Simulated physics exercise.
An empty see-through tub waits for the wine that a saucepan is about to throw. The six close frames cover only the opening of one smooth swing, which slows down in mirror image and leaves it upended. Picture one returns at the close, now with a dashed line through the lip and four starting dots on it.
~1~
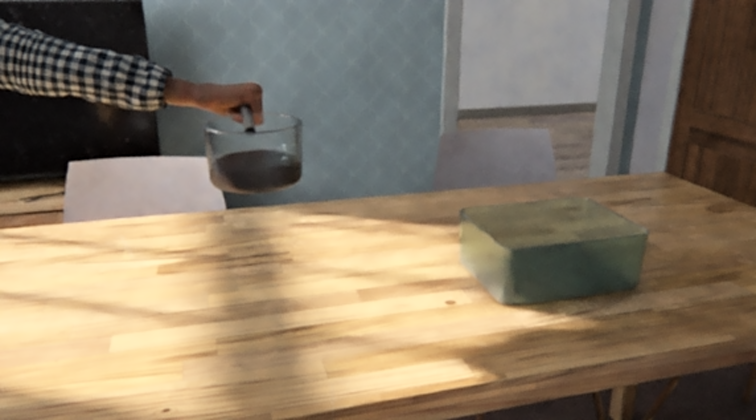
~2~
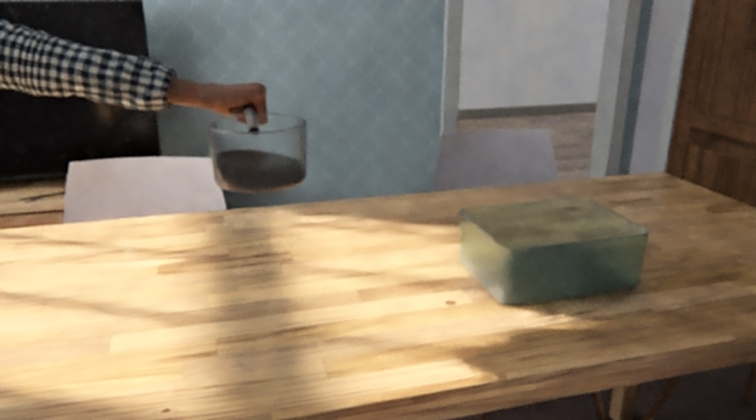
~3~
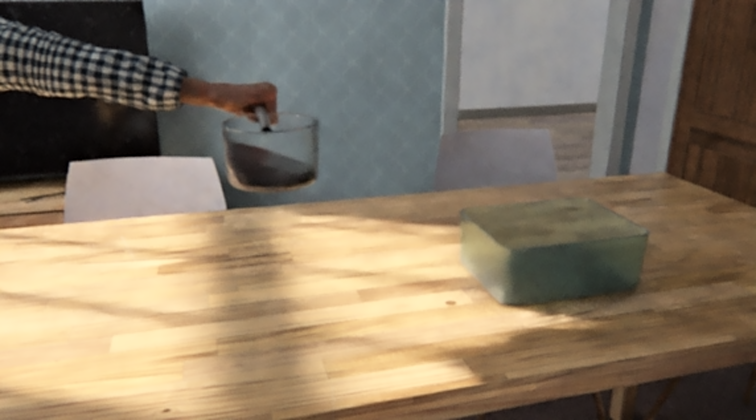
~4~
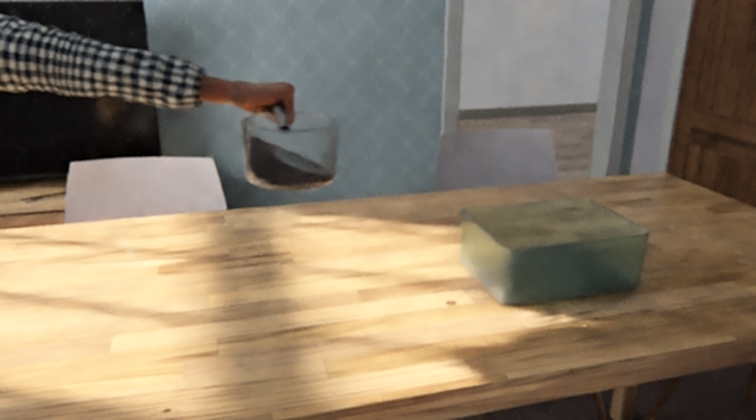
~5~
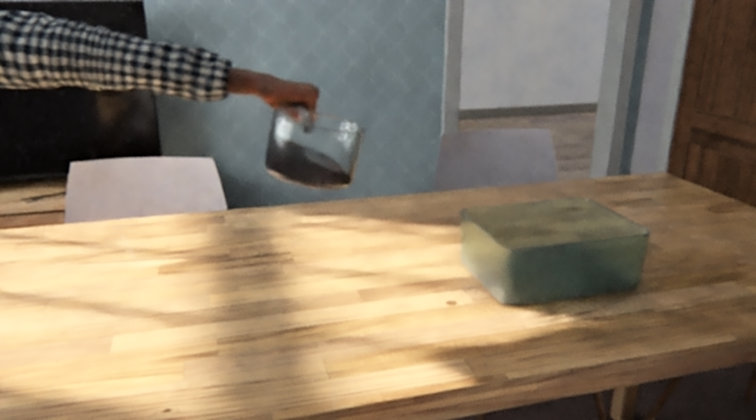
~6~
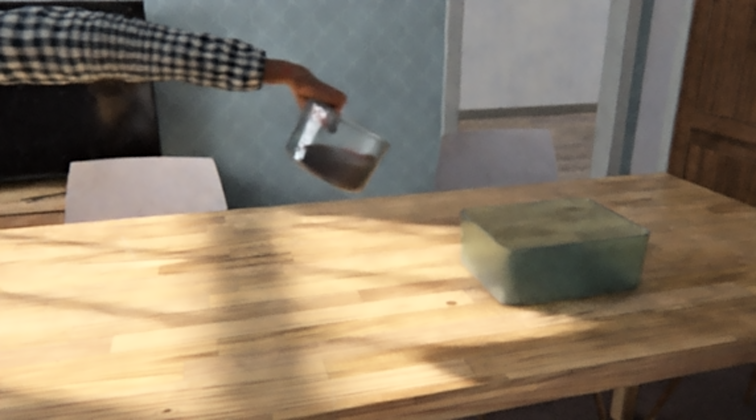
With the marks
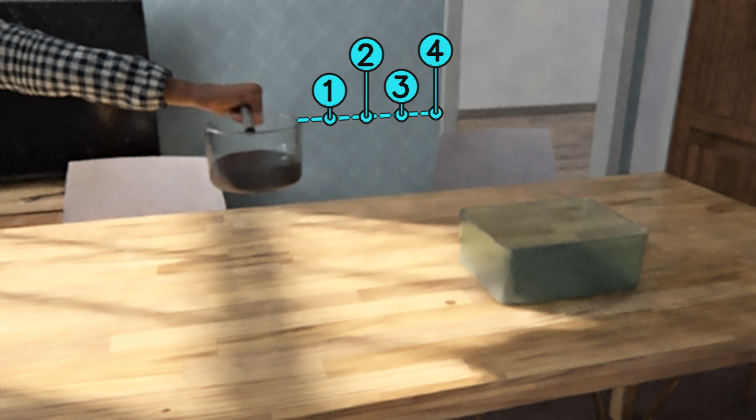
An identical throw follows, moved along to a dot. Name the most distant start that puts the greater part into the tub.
Place 1 just does it.
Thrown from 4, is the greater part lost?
No, that is safe.
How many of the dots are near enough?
All four.
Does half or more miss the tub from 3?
No, not at all.
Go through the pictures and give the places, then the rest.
In the first frame, upright, lip at (299, 120); tub from (498, 304) to (635, 285); nothing has left yet.
In the second frame, upright, lip at (303, 120); nothing has left yet.
In the third frame, upright, lip at (315, 119); nothing has left yet.
In the fourth frame, tipped about 2°, lip at (336, 120); nothing has left yet.
In the fifth frame, tipped about 13°, lip at (362, 127); nothing has left yet.
In the sixth frame, tipped about 30°, lip at (387, 141); nothing has left yet.
In cyan, 1 at (329, 118); 2 at (366, 116); 3 at (401, 114); 4 at (435, 112).
For place 1, about 64 % lands in the tub, 27 % falls short and 9 % goes beside or beyond.
For place 2, about 77 % lands in the tub, 10 % falls short and 13 % goes beside or beyond.
For place 3, about 89 % lands in the tub, 7 % falls short and 4 % goes beside or beyond.
For place 4, about 87 % lands in the tub, 6 % falls short and 7 % goes beside or beyond.
